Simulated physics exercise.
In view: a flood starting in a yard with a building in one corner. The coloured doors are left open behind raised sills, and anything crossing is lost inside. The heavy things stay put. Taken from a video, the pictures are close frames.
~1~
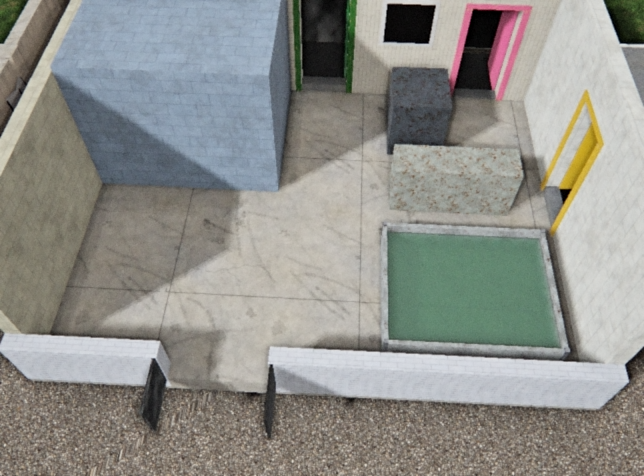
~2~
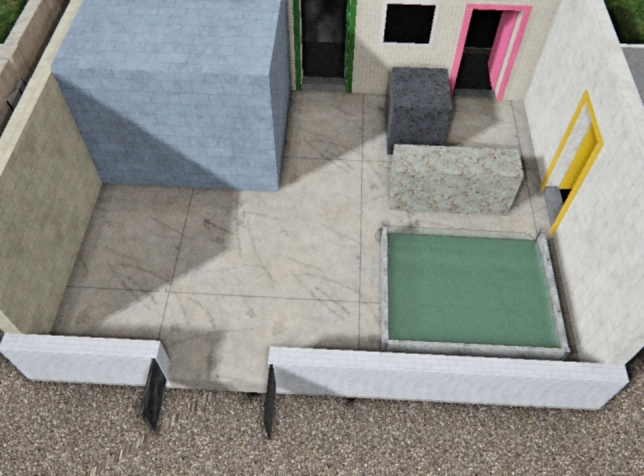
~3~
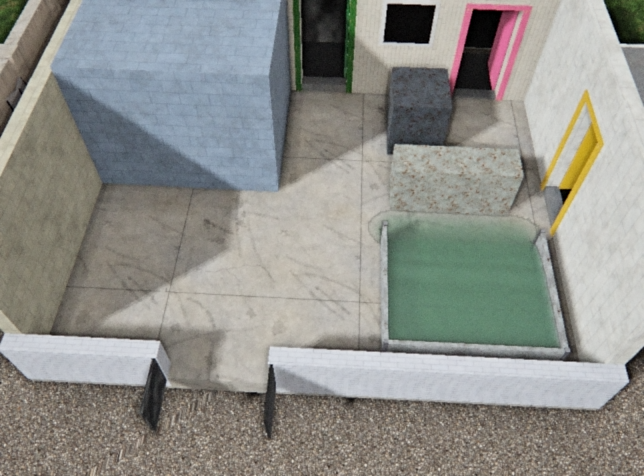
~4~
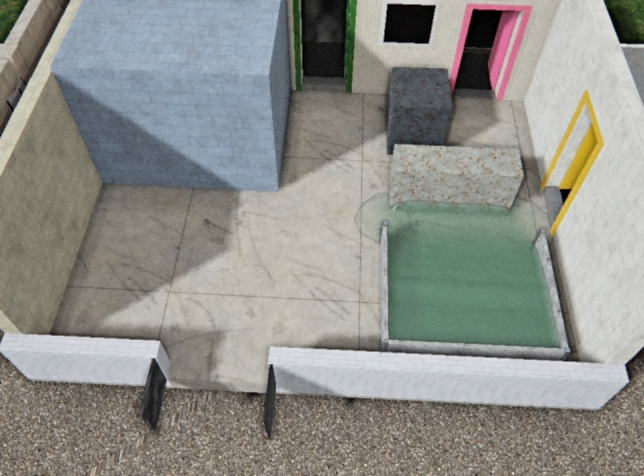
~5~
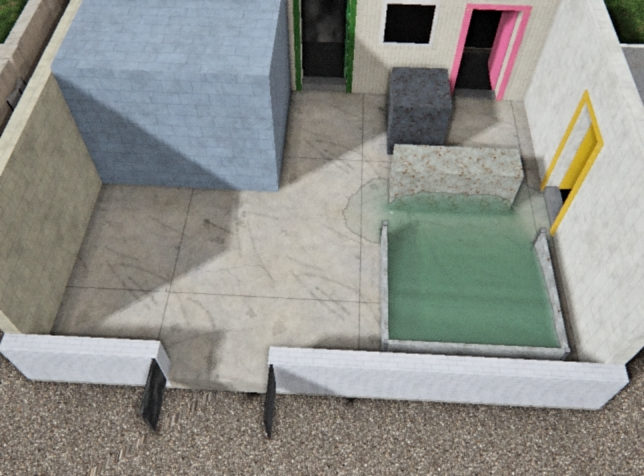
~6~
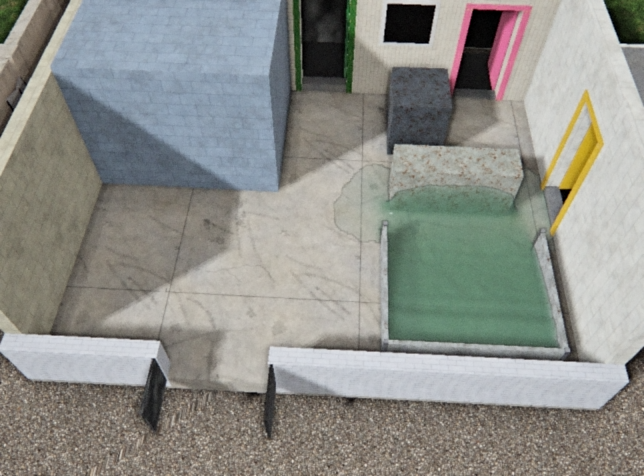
A walled yard with a big blue block in one corner sat still while the green water in the open tank poured out over its far side and spread across the paving around the pale stone block.
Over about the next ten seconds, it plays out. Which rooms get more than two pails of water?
My prediction: The yellow door will go over two buckets. The green door will keep to two buckets. The pink door will go over two buckets.
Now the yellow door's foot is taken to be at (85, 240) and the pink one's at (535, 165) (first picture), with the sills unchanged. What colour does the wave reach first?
Result: The pink-painted one.
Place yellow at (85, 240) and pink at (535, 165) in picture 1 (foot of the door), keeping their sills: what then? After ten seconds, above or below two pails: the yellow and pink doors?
Briefly, yellow door remains below the limit while pink door runs past the limit.
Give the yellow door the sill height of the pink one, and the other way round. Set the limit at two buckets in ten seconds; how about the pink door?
After the swap, the pink door one resists.
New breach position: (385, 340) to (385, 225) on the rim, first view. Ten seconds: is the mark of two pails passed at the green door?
Green stays within it.
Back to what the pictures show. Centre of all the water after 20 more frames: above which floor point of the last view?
Estimate: (427, 242).
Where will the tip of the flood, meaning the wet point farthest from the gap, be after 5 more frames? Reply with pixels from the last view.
My estimate: Roughly (520, 116).
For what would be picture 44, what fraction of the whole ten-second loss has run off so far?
Share gone by then: About 70 %.
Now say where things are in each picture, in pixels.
The first frame shows the open tank at (468, 286) is whole and still.
In the second frame, the front is at a hidden place, out from the gap on the open tank's far side.
In the third frame, the front is at a hidden place, out from the gap on the open tank's far side.
In the fourth frame, water pours out on the open tank's far side and has run to (549, 225).
In the fifth frame, water pours out on the open tank's far side and has run to (532, 192).
In the sixth frame, water pours out on the open tank's far side and has run to (525, 172).
A moment on, water covers 20 % of the floor; the yellow door under two buckets in, the green door not reached, the pink door not reached.
Next, water covers 35 % of the floor; the yellow door far over two buckets in, the green door not reached, the pink door wet at the sill, nothing in.
Then, water covers 60 % of the floor; the yellow door far over two buckets in, the green door wet at the sill, nothing in, the pink door over two buckets in.
Later, water covers 75 % of the floor; the yellow door far over two buckets in, the green door wet at the sill, nothing in, the pink door far over two buckets in.
In the end, water covers 95 % of the floor; the yellow door far over two buckets in, the green door wet at the sill, nothing in, the pink door far over two buckets in.
